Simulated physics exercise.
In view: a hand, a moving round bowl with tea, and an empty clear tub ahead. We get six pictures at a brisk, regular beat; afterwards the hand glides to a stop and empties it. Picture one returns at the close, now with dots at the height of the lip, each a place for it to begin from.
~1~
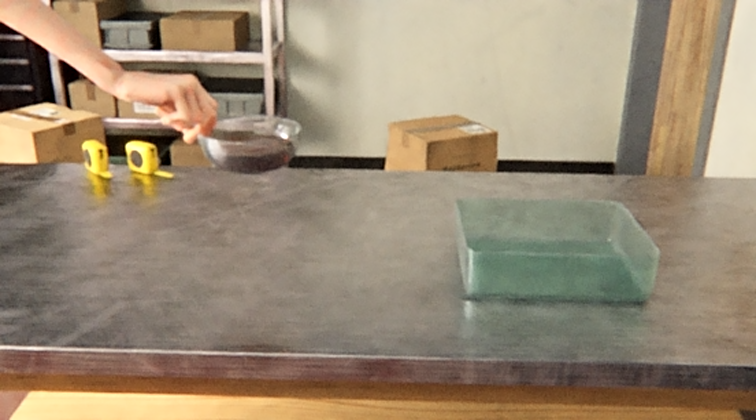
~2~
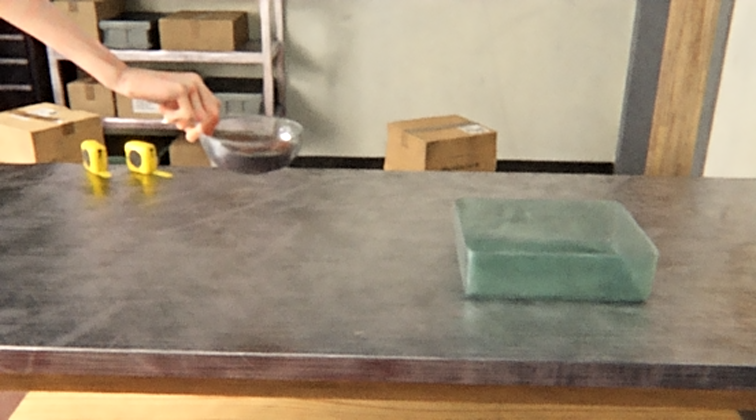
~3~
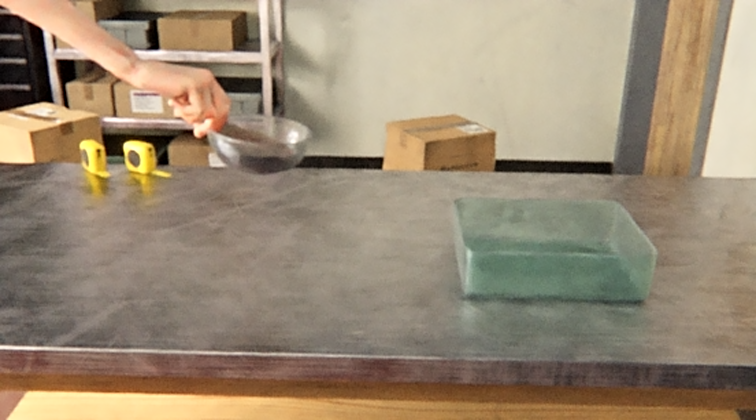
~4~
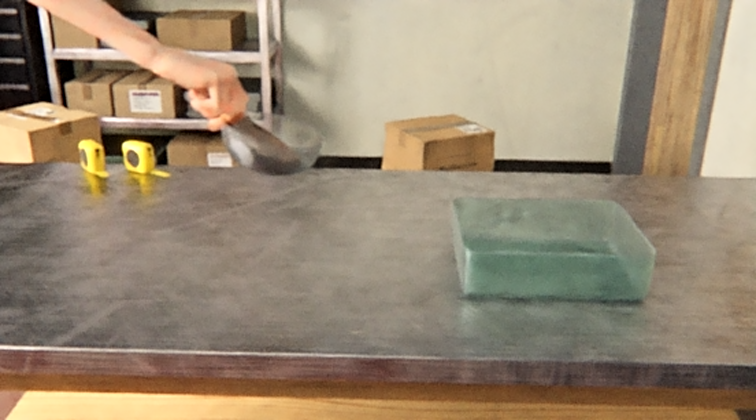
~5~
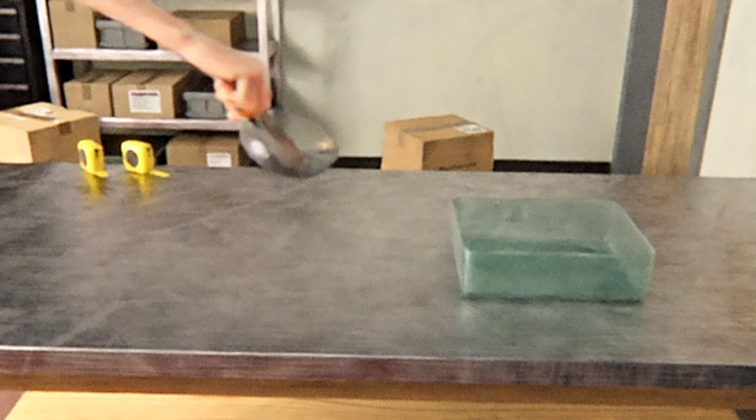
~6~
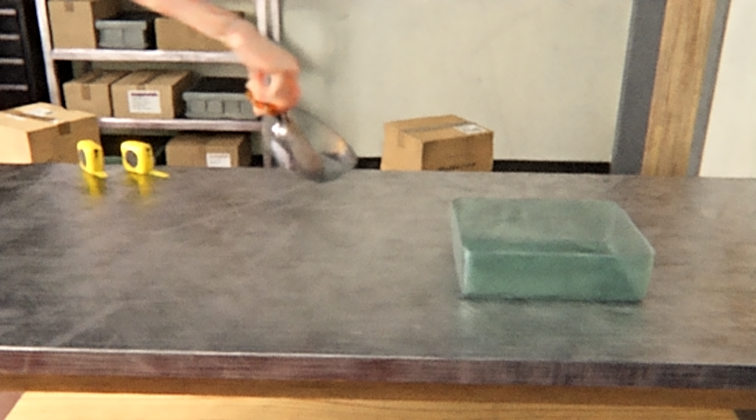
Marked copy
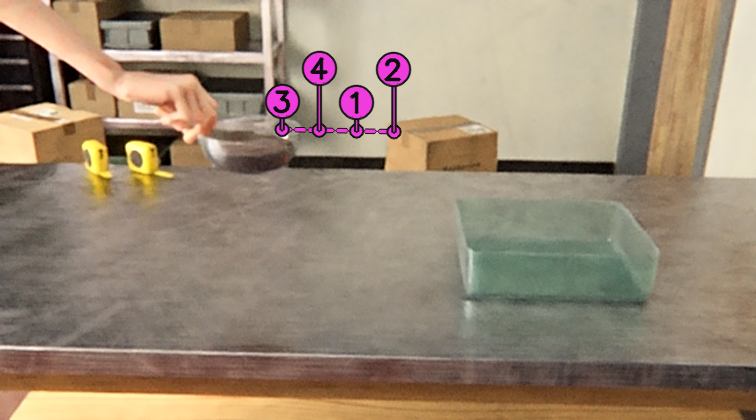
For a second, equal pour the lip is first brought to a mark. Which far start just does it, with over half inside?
Spot 4.
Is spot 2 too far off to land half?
No.
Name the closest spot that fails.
The answer is 3.
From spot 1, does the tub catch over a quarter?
Yes, it does.
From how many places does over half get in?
Three.
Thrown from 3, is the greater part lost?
Yes, that goes wrong.
In magenta, 1 at (356, 130); 2 at (393, 131); 3 at (282, 129); 4 at (319, 130).
For spot 1, about 73 % lands in the tub, 12 % falls short and 15 % goes beside or beyond.
For spot 2, about 83 % lands in the tub, 6 % falls short and 11 % goes beside or beyond.
For spot 3, about 34 % lands in the tub, 55 % falls short and 12 % goes beside or beyond.
For spot 4, about 63 % lands in the tub, 19 % falls short and 18 % goes beside or beyond.
